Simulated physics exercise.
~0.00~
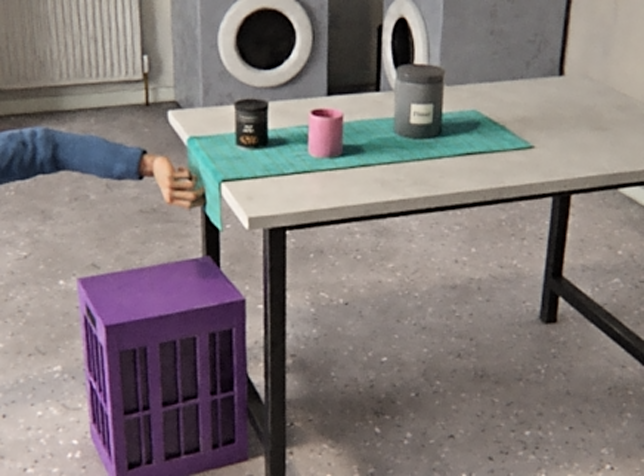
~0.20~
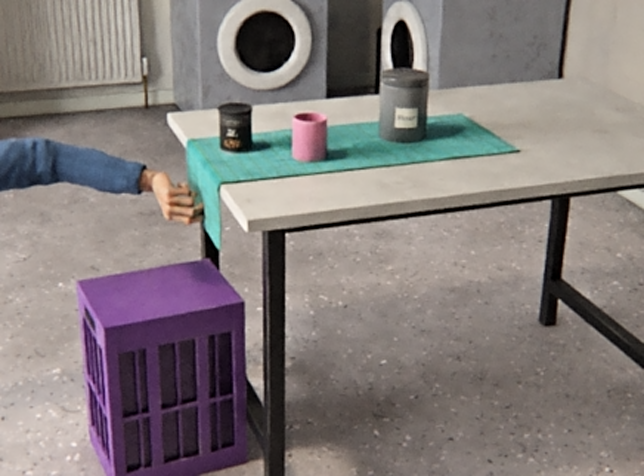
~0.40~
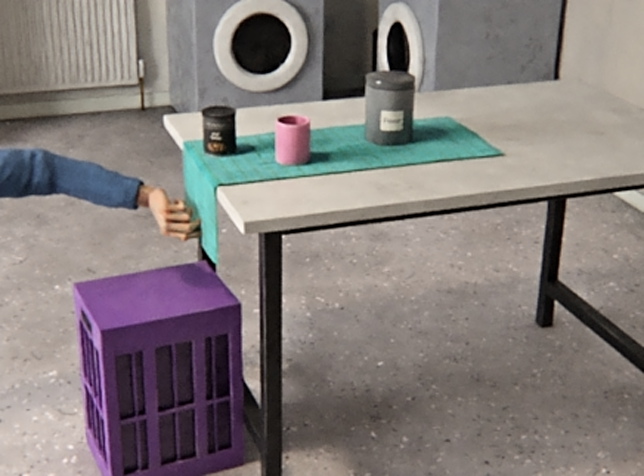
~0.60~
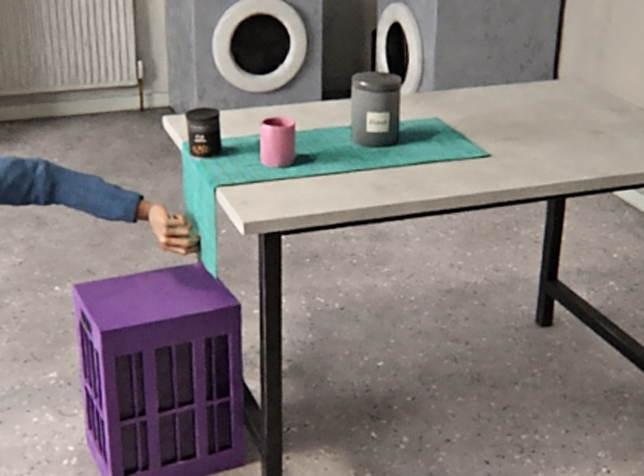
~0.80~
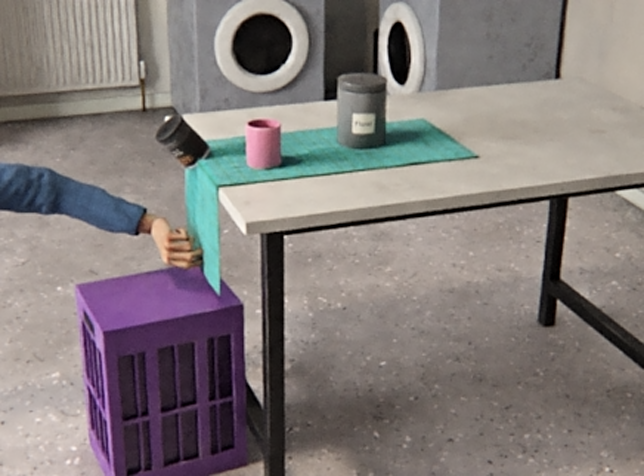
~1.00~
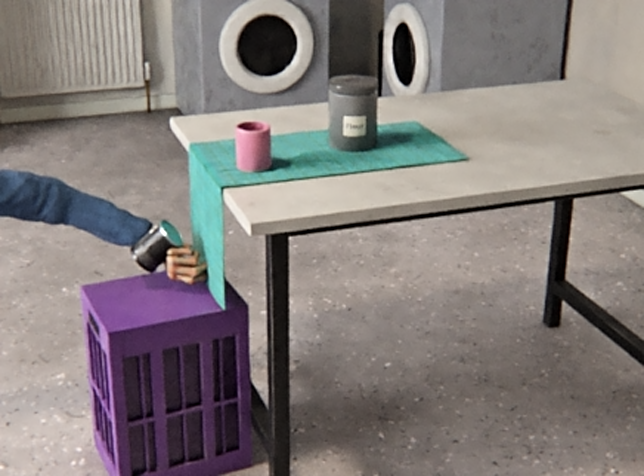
Hand drawing a turquoise tea towel down off a table, carrying pink mug and grey canister along and tipping black tin over the edge.
